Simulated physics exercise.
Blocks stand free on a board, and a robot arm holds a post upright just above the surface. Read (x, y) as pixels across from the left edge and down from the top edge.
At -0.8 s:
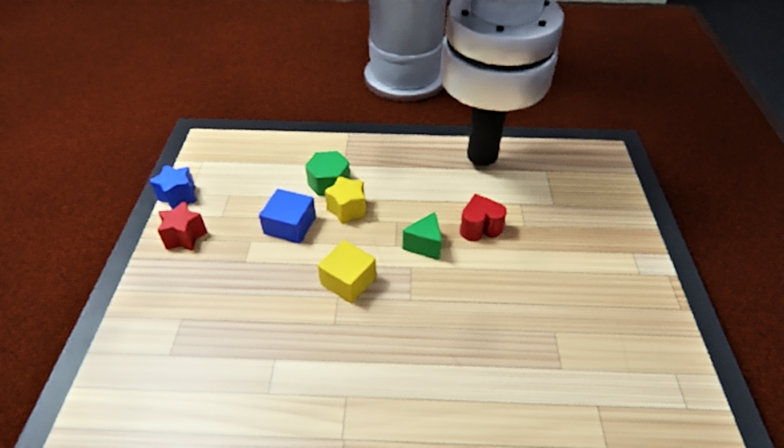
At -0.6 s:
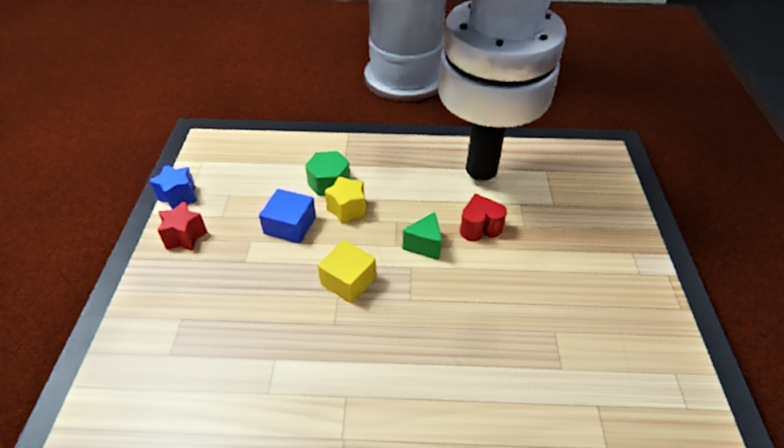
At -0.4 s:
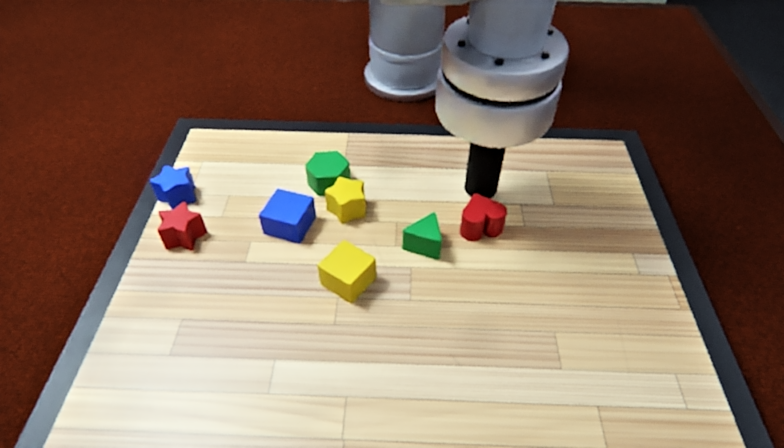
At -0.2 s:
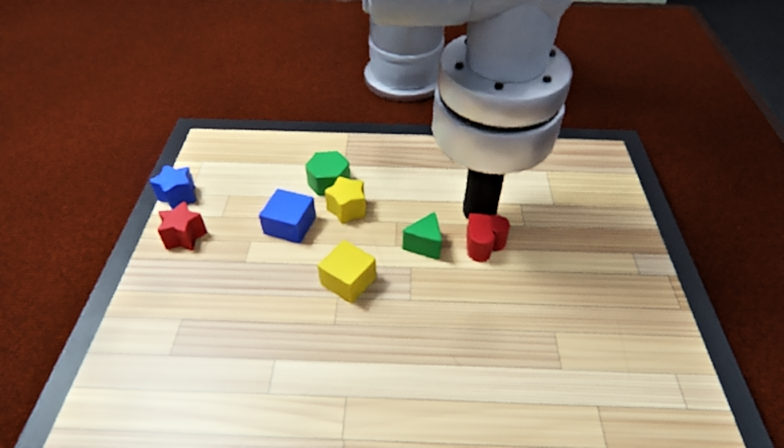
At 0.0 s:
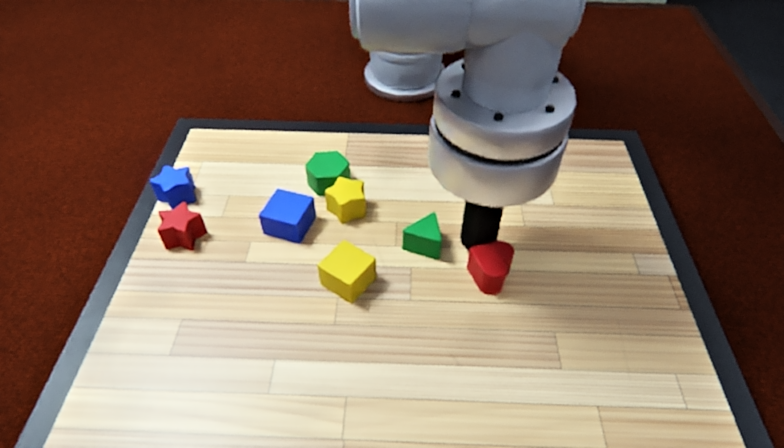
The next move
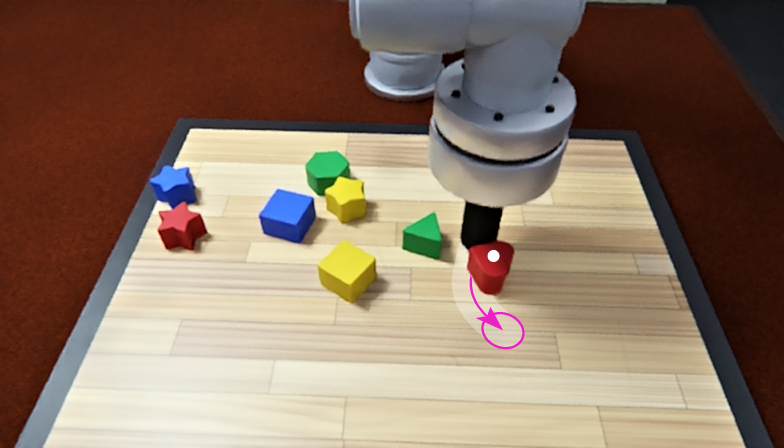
Robot arm lowering its black post toward the viewer across a wooden board, pushing and turning a red heart block among coloured blocks.
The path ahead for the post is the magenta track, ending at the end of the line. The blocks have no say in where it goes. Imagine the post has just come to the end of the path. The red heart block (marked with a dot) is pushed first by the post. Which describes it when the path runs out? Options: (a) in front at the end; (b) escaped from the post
The one that fits is a, in front at the end.
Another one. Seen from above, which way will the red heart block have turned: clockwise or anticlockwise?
Looking down, my answer is that the red heart block rotates anticlockwise.
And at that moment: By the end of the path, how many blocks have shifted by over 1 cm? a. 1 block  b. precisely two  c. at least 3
(a)
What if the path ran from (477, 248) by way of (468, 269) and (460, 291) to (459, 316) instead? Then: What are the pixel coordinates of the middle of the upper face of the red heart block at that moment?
Pixel (504, 289).
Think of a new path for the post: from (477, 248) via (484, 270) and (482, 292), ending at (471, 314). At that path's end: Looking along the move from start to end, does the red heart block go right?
That would be a no.
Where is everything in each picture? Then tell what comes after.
In the first picture, tip of the post at (482, 157), middles of tops, green triangular block at (426, 227), red heart block at (483, 208).
In the second picture, post at (481, 172), nothing pushed.
In the third picture, post at (480, 190), nothing pushed.
In the fourth picture, post at (479, 213), red heart block at (487, 226).
In the fifth picture, post at (478, 241), green triangular block at (426, 227), red heart block at (494, 256).
The line goes from (477, 248) by way of (472, 275) and (477, 304) to (503, 330); the dot is on the red heart block.
On the path given first. One third of the way, post at (473, 268); red heart block at (498, 283), turned 20° anticlockwise.
Two thirds of the way, post at (478, 297); red heart block at (514, 310), turned 40° anticlockwise.
At the end, post at (505, 324); green triangular block unmoved; red heart block at (543, 338), turned 35° anticlockwise.
